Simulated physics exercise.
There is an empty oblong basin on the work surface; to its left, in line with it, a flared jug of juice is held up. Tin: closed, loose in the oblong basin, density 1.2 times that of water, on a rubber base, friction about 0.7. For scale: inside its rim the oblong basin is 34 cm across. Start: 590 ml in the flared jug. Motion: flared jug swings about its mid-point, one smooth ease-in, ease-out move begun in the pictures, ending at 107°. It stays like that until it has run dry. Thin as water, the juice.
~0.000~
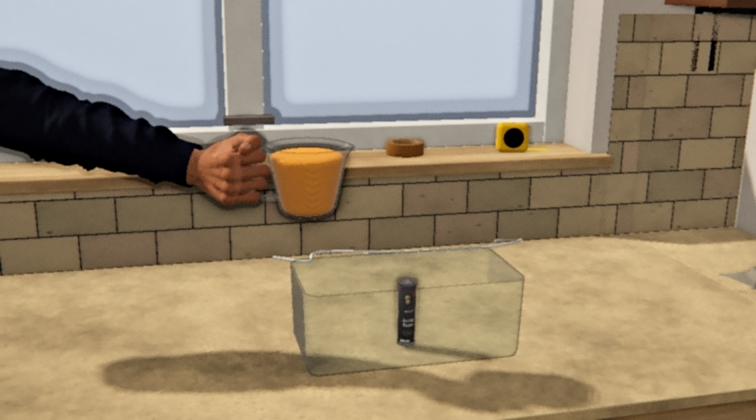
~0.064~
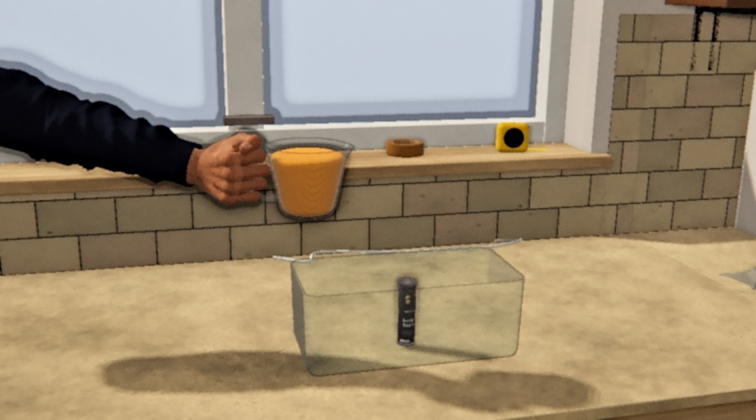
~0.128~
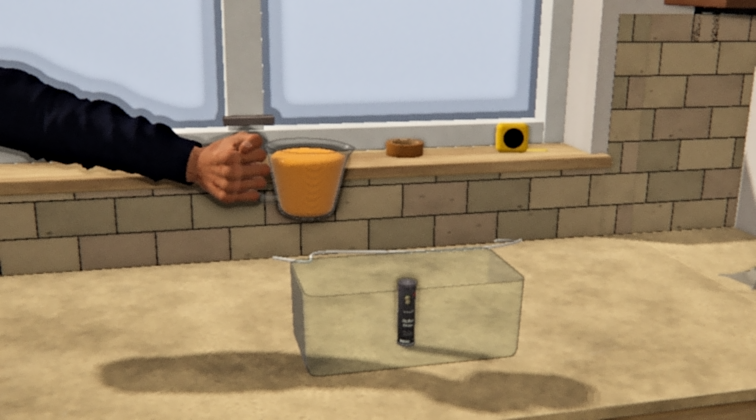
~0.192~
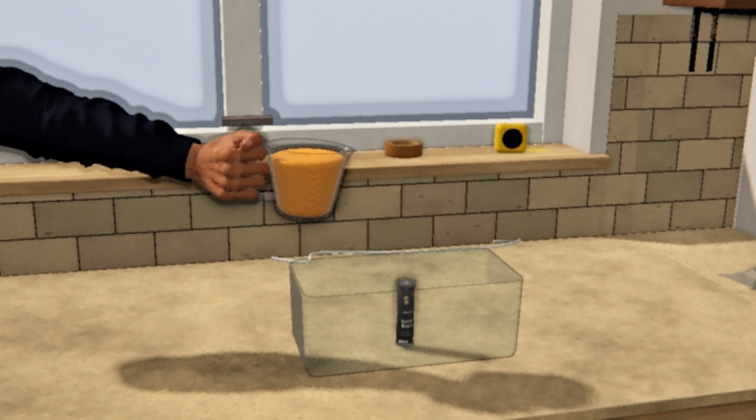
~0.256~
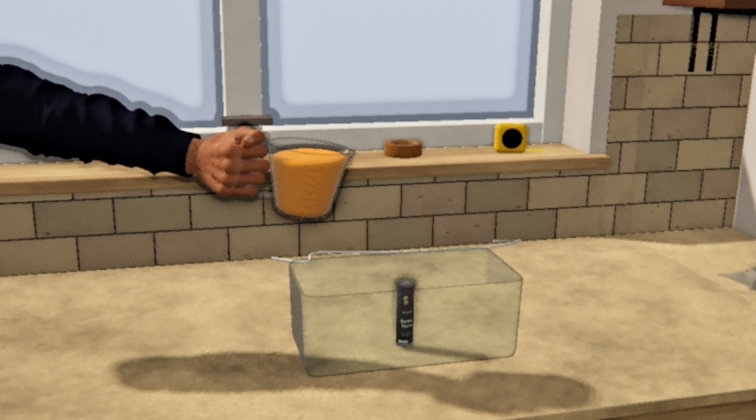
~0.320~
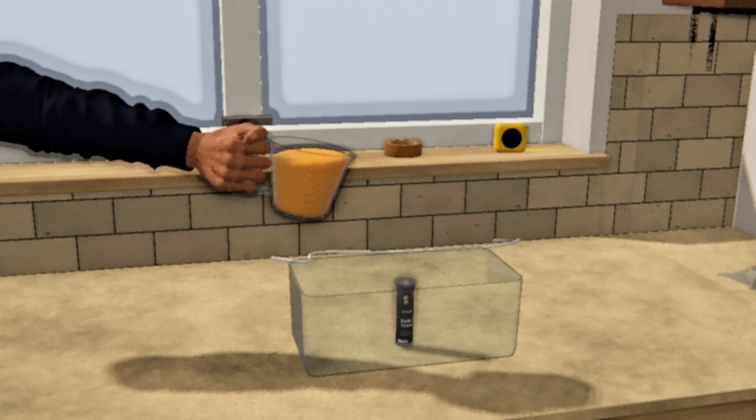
A hand slowly tilts a jug of orange juice slightly rightward above an oblong clear basin.
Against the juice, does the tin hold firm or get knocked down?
It will tip.
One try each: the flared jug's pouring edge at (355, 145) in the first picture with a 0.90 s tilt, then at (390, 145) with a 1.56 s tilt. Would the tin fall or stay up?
Trial 1 - tin tips; trial 2 - tin stays standing.
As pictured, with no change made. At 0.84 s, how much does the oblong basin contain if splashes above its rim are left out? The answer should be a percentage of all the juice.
Roughly 12 percent of it.
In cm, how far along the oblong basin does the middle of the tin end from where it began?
In the end the tin's centre has shifted about 7.5 centimetres.
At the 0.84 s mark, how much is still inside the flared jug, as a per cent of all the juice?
Near 66 in a hundred.
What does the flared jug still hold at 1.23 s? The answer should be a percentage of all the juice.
I reckon near 10 per cent still sits there.
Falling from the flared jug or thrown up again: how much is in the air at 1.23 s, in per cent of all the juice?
I'd say some 14 per cent is in the air.
By 0.84 s the tilt is 60° and 67 per cent is still to pour; the tin stands where it began.
By 1.23 s the tilt is 95° and 11 per cent is still to pour; the tin leans 7°.
By 1.62 s the tilt is 107° and 0 per cent is still to pour; the tin lies on its side.
By 2.06 s the tilt is 107° and 0 per cent is still to pour; the tin lies on its side.
At rest the tin lies on its side.
